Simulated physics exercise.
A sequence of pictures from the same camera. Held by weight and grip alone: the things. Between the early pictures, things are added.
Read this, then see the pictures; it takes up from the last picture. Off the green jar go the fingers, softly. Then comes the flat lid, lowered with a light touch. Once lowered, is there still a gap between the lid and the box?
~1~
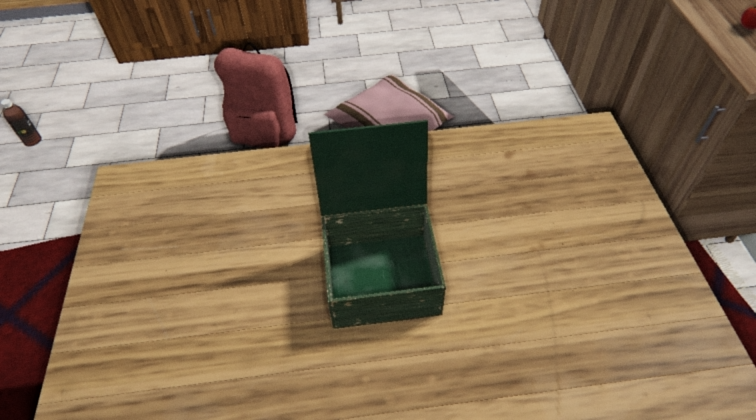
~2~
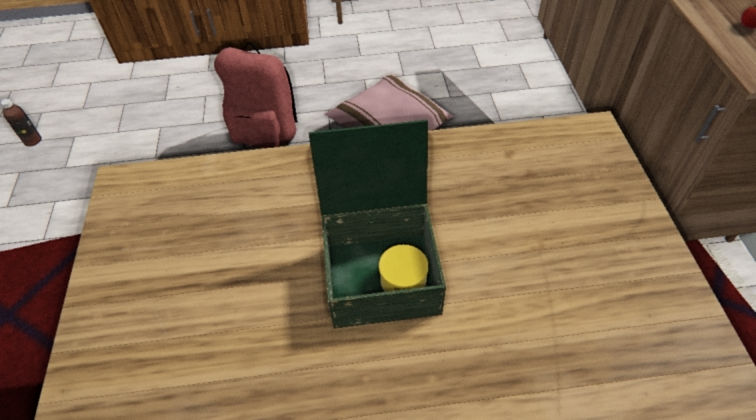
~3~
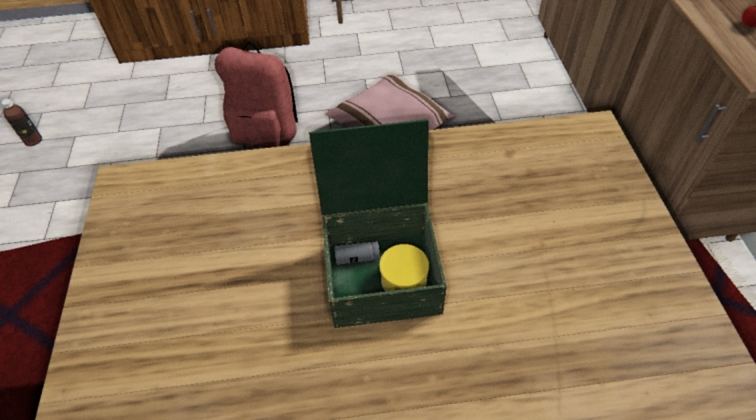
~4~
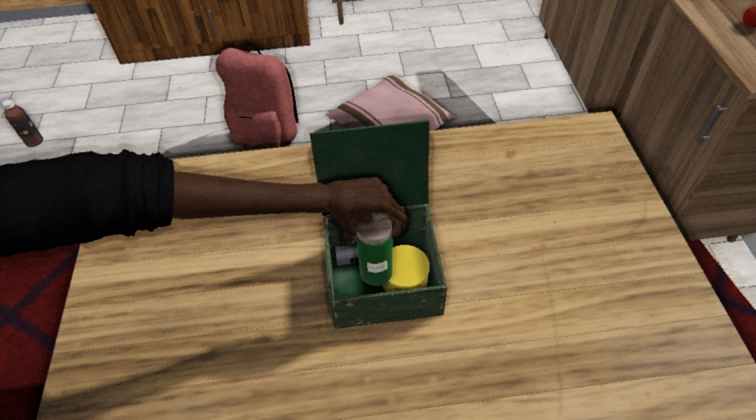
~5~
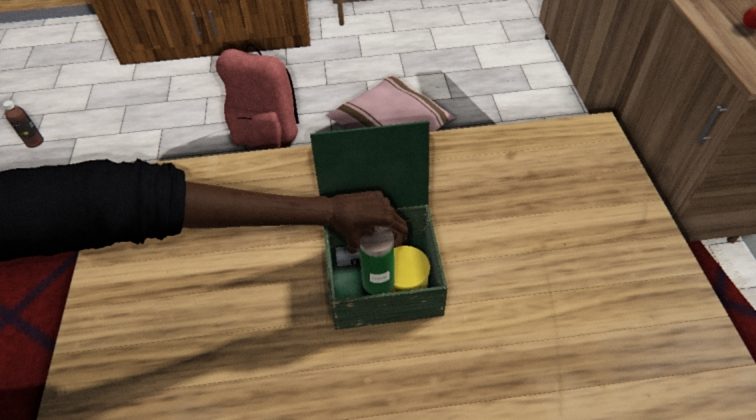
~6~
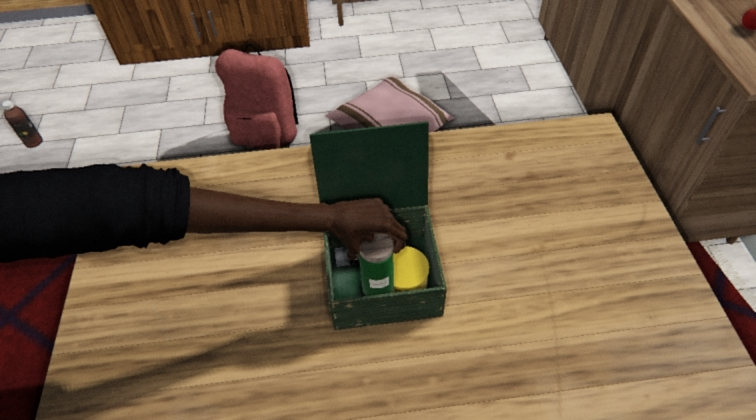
Open.
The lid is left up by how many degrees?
I'd put it at roughly 18°.
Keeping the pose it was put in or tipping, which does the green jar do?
By the end it has leaned over.
Then, 0.40 s past the last view, green jar rocked 43° from its first pose near (356, 278); yellow tub displaced a little.
Then, 1.30 s past the last view, lid 79° above the rim; green jar rocked 38° from its first pose near (356, 282); yellow tub displaced a little.
Then, 1.60 s past the last view, lid 57° above the rim; green jar rocked 38° from its first pose near (356, 282); yellow tub displaced a little.
Then, 1.90 s past the last view, lid 25° above the rim; green jar rocked 38° from its first pose near (356, 282); yellow tub displaced a little.
Finally, lid 18° above the rim; down or leaning hard in the box, green jar; the other 2 still in place. Final places as the last picture's camera would see them, green jar near (356, 282).
